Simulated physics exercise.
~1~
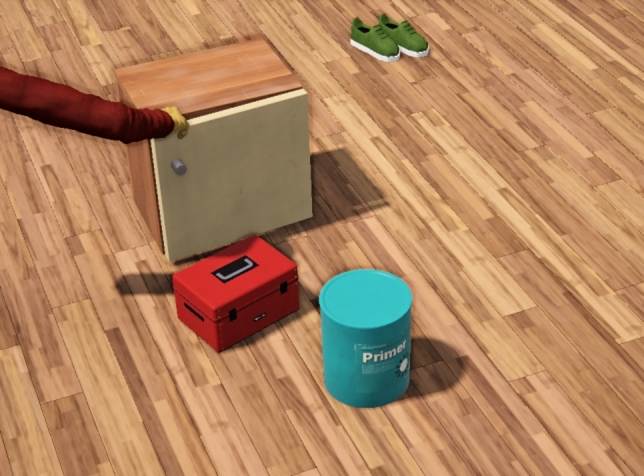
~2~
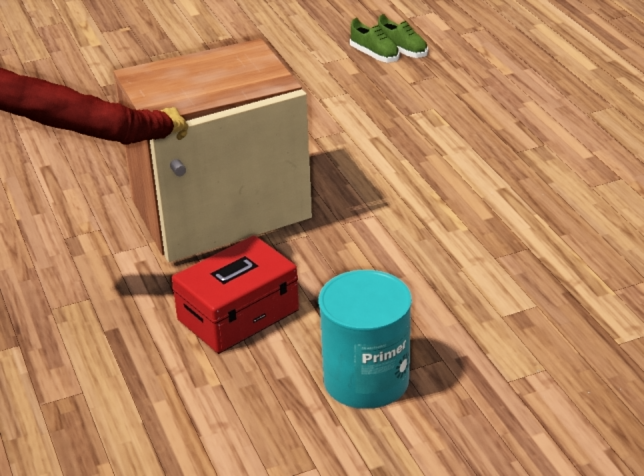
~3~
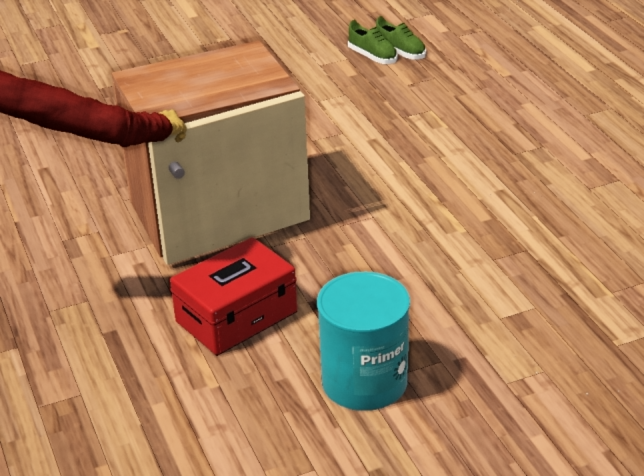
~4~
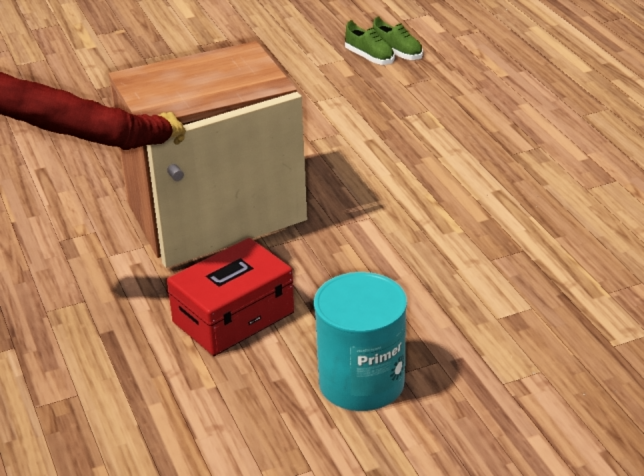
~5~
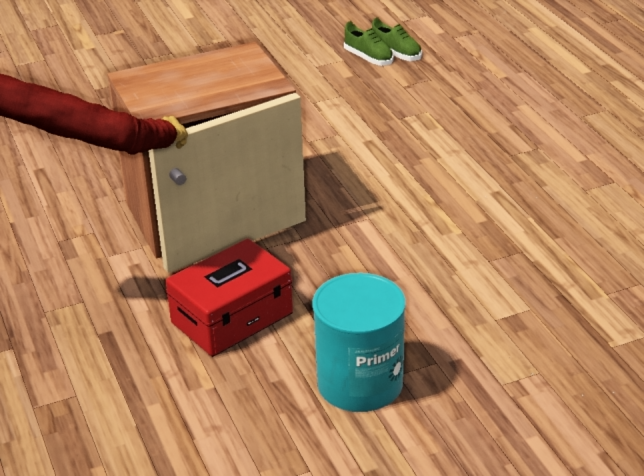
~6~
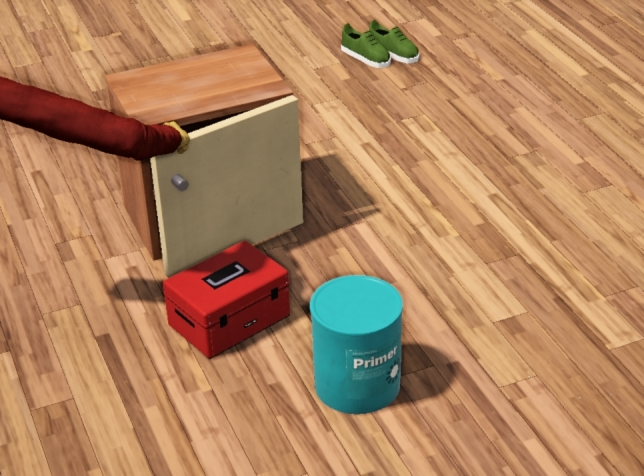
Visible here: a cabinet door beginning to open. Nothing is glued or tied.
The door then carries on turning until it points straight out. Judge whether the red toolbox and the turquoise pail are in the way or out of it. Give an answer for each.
The verdict: The red toolbox is in the way; the turquoise pail is in the way.
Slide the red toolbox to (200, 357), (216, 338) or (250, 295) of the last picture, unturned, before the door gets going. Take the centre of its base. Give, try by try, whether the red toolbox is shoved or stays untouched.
One after another: It is missed; is struck; is pushed along.
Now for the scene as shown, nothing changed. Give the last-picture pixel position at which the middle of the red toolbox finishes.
End position, centre: Approx. (315, 332).
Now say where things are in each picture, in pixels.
Door 4° open; red toolbox (237, 292); turquoise pail (366, 339); door (238, 180), in the first picture.
Door 4° open; turquoise pail (365, 340); door (238, 180), in the second picture.
Door 4° open; red toolbox (235, 295); door (236, 183), in the third picture.
Door 6° open; turquoise pail (361, 342); door (234, 184), in the fourth picture.
Door 9° open; red toolbox (230, 296); door (235, 187), in the fifth picture.
Door 12° open; red toolbox (228, 298); turquoise pail (357, 345); door (235, 191), in the sixth picture.
Then, 0.72 s on from there, door 42° open; red toolbox displaced a little near (256, 312); turquoise pail at rest near (357, 345).
Then, 1.12 s on from there, door 59° open; red toolbox displaced about its own width near (288, 327); turquoise pail at rest near (357, 345).
Then, 1.40 s on from there, door 71° open; red toolbox displaced about its own width near (306, 333); turquoise pail displaced a little near (371, 356).
In the end, the red toolbox is pushed along, near (315, 332); the turquoise pail is pushed along, near (375, 360).
